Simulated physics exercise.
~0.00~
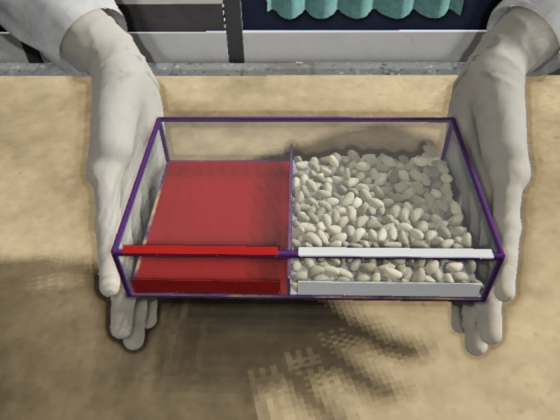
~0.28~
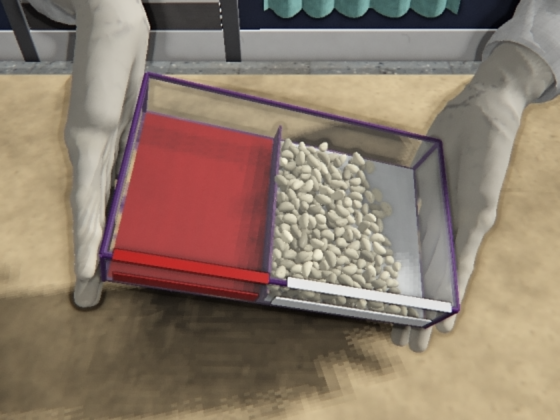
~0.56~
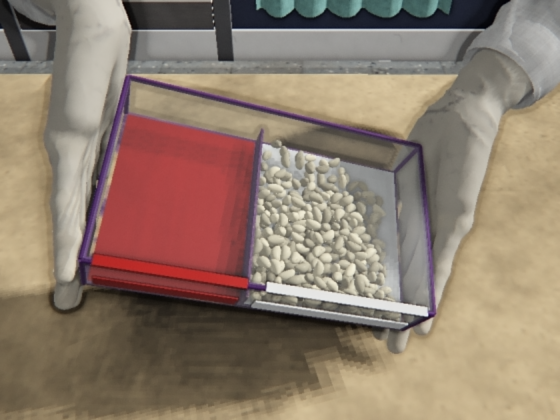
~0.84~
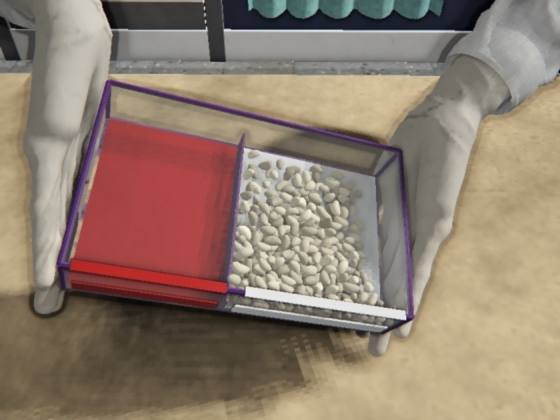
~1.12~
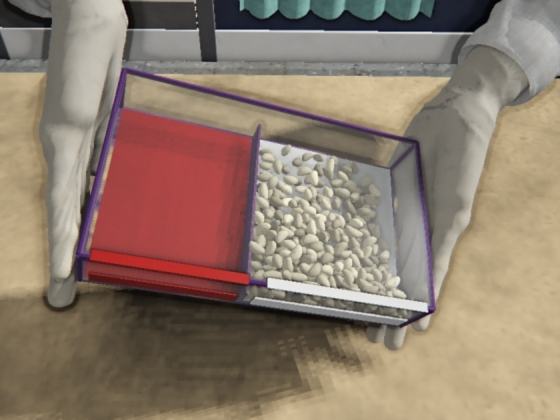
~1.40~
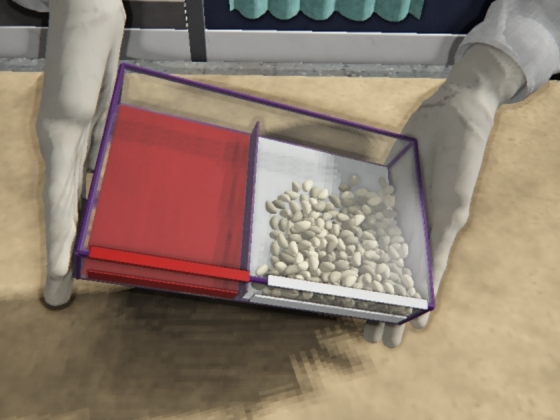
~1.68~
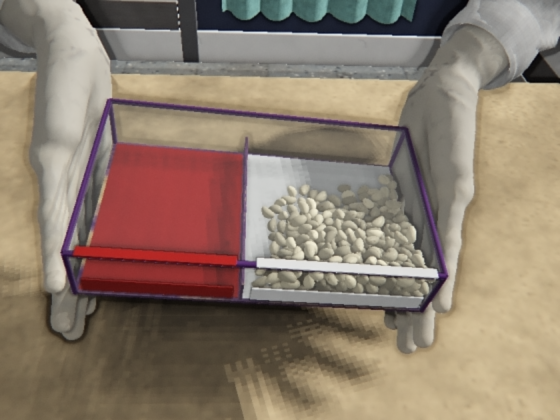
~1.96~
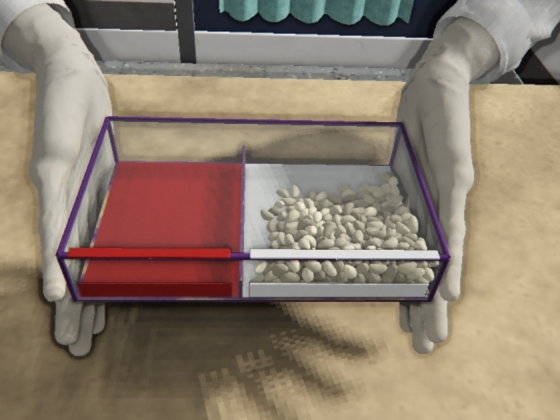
To begin with, two pale hands hold a clear, purple-edged box level above a tan tabletop, its left compartment red and empty, its right one white and covered with white beans. The hands tip the box so its right end dips, and the beans bunch near the middle partition, baring floor on the right. Held slanted, the box shifts left and then back a little to the right, while the beans spread out and slide toward the lower right. The hands then bring it level again. It ends flat, with every bean still in the white compartment, heaped toward the front and right.
